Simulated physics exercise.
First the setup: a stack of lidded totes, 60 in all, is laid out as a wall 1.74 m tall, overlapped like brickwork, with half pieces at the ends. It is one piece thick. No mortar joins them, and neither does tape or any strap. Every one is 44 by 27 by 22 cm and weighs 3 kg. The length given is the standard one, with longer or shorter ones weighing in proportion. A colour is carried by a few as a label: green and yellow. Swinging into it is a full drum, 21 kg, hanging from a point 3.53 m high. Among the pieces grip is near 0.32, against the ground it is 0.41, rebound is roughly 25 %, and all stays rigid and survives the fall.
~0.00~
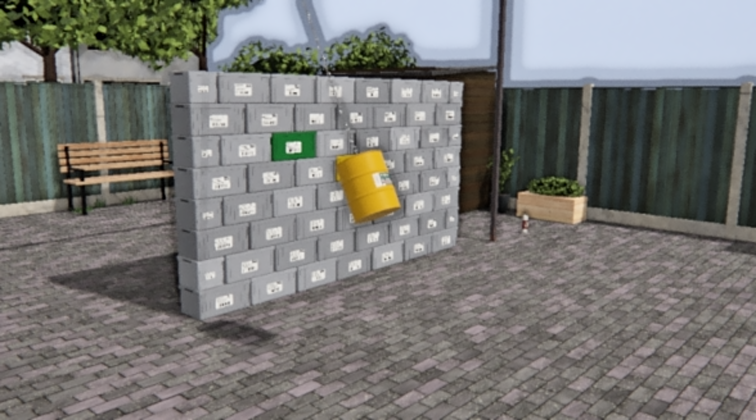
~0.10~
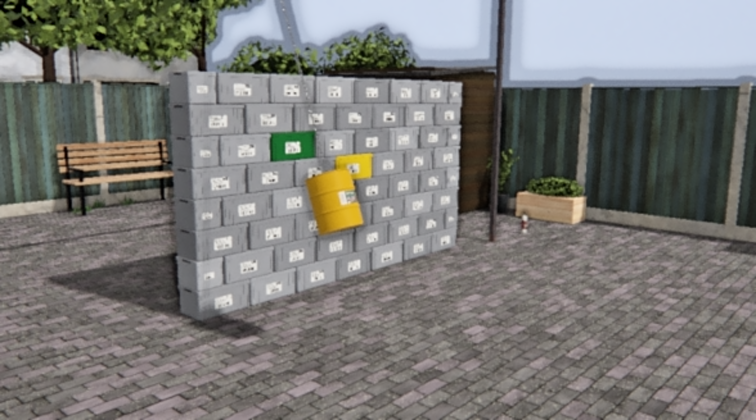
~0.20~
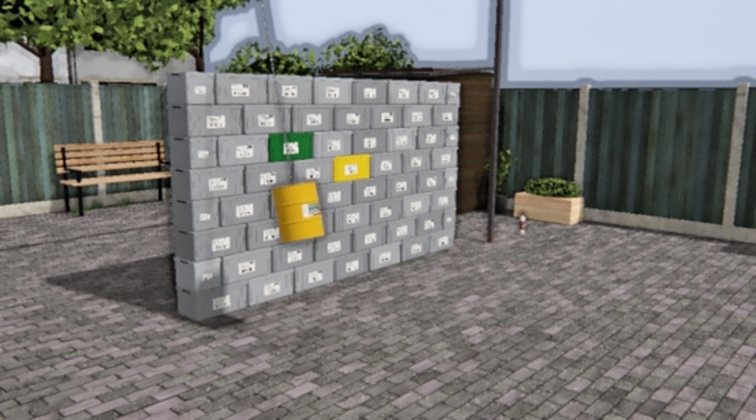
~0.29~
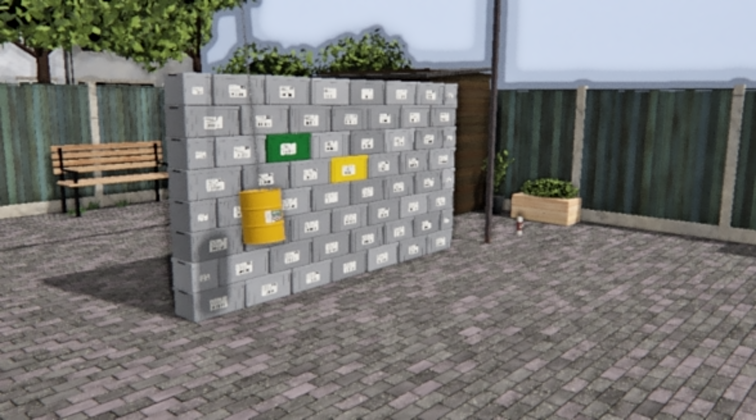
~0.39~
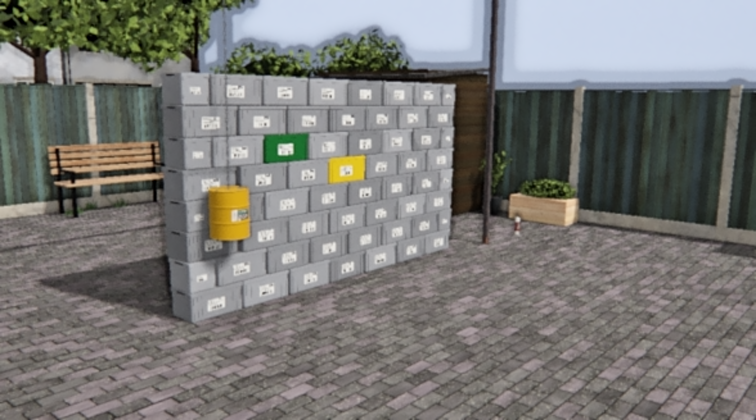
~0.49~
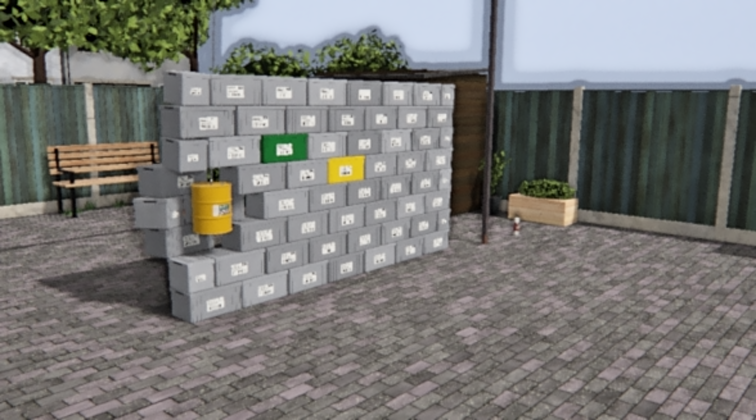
On a paved yard, a hanging yellow drum swings leftward across a wall of grey totes, pushing several out near its left end.
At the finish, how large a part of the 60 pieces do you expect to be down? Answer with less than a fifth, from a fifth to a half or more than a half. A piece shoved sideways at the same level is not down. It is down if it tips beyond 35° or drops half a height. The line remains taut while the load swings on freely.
I would say under a fifth of them.
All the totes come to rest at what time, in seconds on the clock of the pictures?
Near 2.0 s.
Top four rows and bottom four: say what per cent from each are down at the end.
The top part comes to 10 per cent, the bottom part to 10 per cent.
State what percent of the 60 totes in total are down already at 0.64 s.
5 per cent at that moment.
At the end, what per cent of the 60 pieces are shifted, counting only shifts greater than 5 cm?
Shifted share: 15 %.
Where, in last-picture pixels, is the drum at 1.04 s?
Estimated pixel: About (152, 179).
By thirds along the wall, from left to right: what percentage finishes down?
20, 0 and 0 per cent, from left to right.
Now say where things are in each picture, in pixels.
In the first picture (we follow the side turned to the camera; the camera pans a little), drum (372, 182) line 27° before plumb; green tote (296, 146); no piece has moved.
In the second picture, drum (338, 200) line 21° before plumb; green tote (295, 147).
In the third picture, drum (301, 212) line 14° before plumb.
In the fourth picture, drum (263, 217) line 6° before plumb; green tote (290, 148).
In the fifth picture, drum (230, 216) line plumb; green tote (288, 149); 3 stirred so far.
In the sixth picture, drum (211, 211) line 5° past plumb; green tote (287, 149); steepest lean 5°, the tote at (197, 90); 8 stirred so far.
Around 0.64 s, line 11° past plumb; 3 of the 60 totes down.
Around 1.04 s, line 20° past plumb; 4 of the 60 totes down.
Finally (2.0 s), line plumb; 4 of the 60 totes down; green tote unmoved; yellow tote unmoved. That is 7 per cent. Seen by the last camera, middles, green tote near (275, 147), yellow tote near (337, 169).
